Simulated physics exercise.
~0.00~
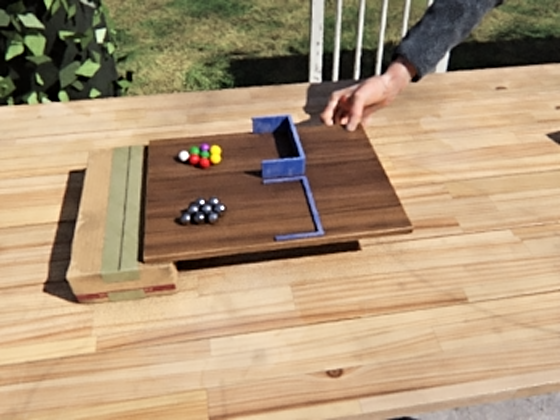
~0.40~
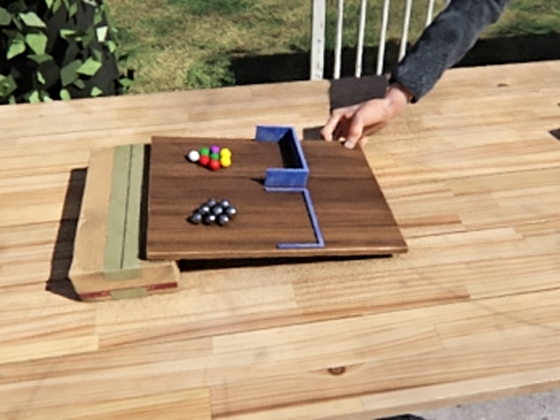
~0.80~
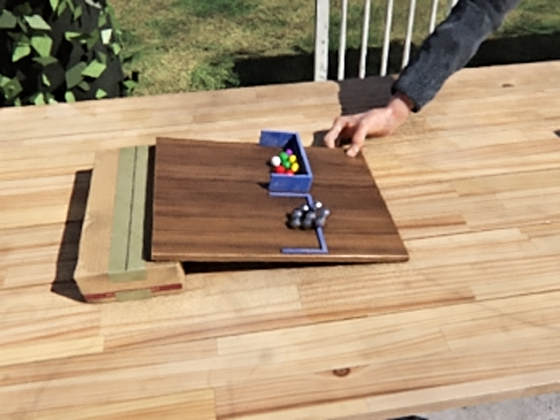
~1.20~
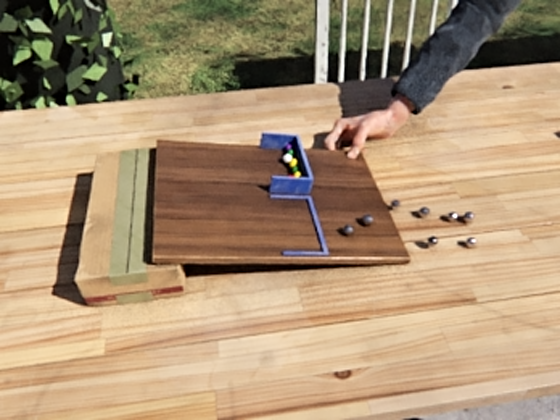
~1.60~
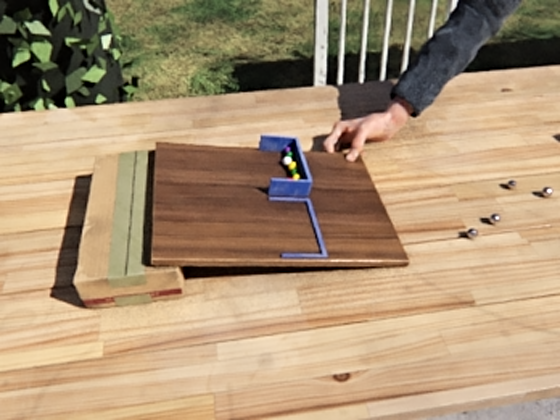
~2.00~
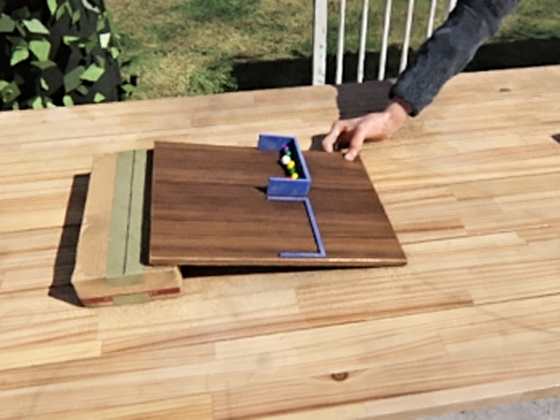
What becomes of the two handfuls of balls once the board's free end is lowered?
The dark balls in front carry on past their thin blue bar and roll away across the table, while the colourful balls at the back end up resting against their blue bar.
